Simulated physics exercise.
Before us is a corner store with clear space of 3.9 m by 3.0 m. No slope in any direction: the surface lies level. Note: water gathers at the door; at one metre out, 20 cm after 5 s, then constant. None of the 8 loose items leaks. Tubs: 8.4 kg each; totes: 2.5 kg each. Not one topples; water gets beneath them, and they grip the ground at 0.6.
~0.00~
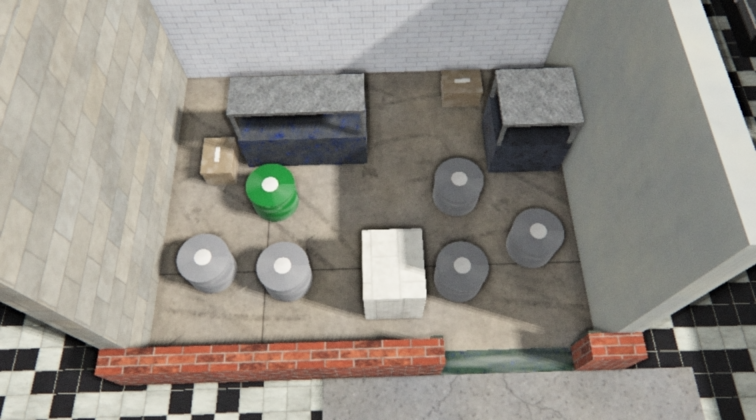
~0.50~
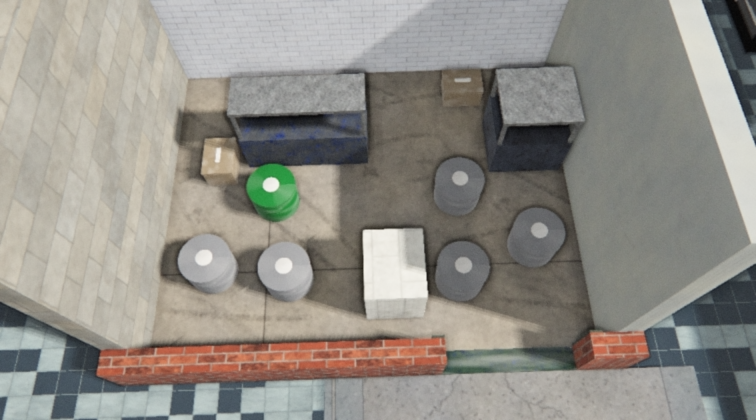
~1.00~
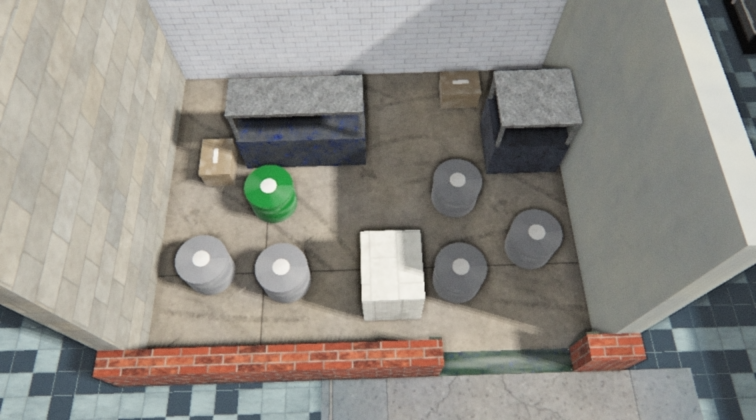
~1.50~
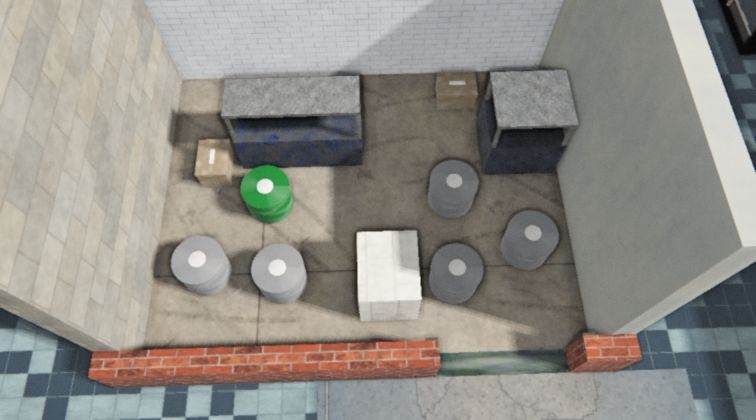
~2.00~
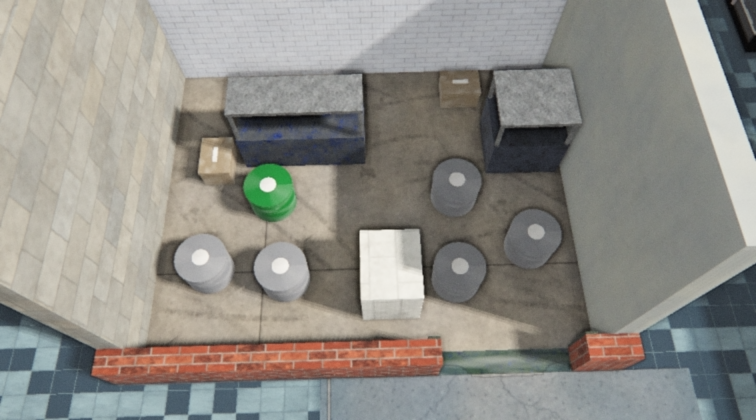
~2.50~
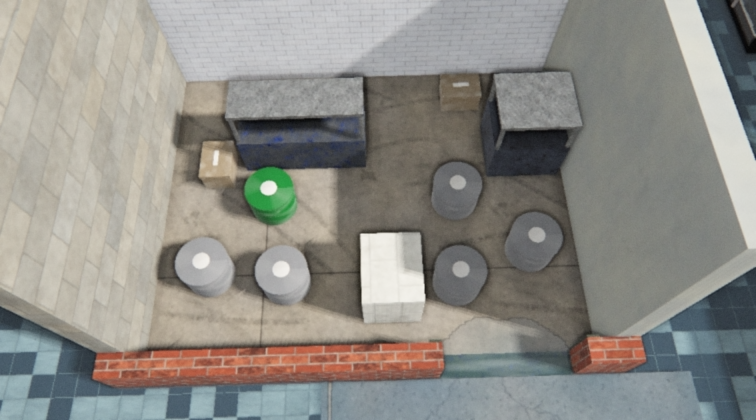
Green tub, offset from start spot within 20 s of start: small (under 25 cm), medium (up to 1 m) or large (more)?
Offset medium.
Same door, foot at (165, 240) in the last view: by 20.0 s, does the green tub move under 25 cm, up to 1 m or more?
Well, the green tub ends up distant in that setup.
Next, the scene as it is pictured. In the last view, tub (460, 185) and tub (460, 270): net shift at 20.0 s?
150 cm and 120 cm respectively.
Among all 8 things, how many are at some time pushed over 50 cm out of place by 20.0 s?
It works out to 8.
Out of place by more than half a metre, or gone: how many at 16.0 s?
At that moment it comes to 7.
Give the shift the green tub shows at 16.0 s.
Roughly 100 cm by then.
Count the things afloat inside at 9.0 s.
The count is 4.
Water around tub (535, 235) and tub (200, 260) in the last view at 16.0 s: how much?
Close to 15 and 13 centimetres.
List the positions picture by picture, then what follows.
The green tub at (270, 185), on the bottom; 0.0 m2 under water; 0 of 8 have shifted, in the first picture.
The green tub at (271, 185) rests on the ground; water covers 0.0 m2; 0 of 8 have shifted, in the second picture.
The green tub at (269, 186) rests on the ground; 0.0 m2 under water; 0 of 8 have shifted, in the third picture.
The green tub at (265, 187) rests on the ground; water covers 0.0 m2; 0 of 8 have shifted, in the fourth picture.
The green tub at (268, 185), on the bottom; 0.0 m2 under water; 0 of 8 have shifted, in the fifth picture.
The green tub at (269, 188), on the bottom; water covers 0.2 m2; 0 of 8 have shifted, in the sixth picture.
After 4.0 s the green tub is near (269, 188), 0.0 m from its start, aground; 0 afloat.
After 9.0 s the green tub is near (227, 214), 0.4 m from its start, aground; 4 afloat.
After 16.0 s the green tub is near (311, 270), 0.9 m from its start, afloat; 8 afloat.
After 20.0 s the green tub is near (209, 225), 0.6 m from its start, afloat; 8 afloat.
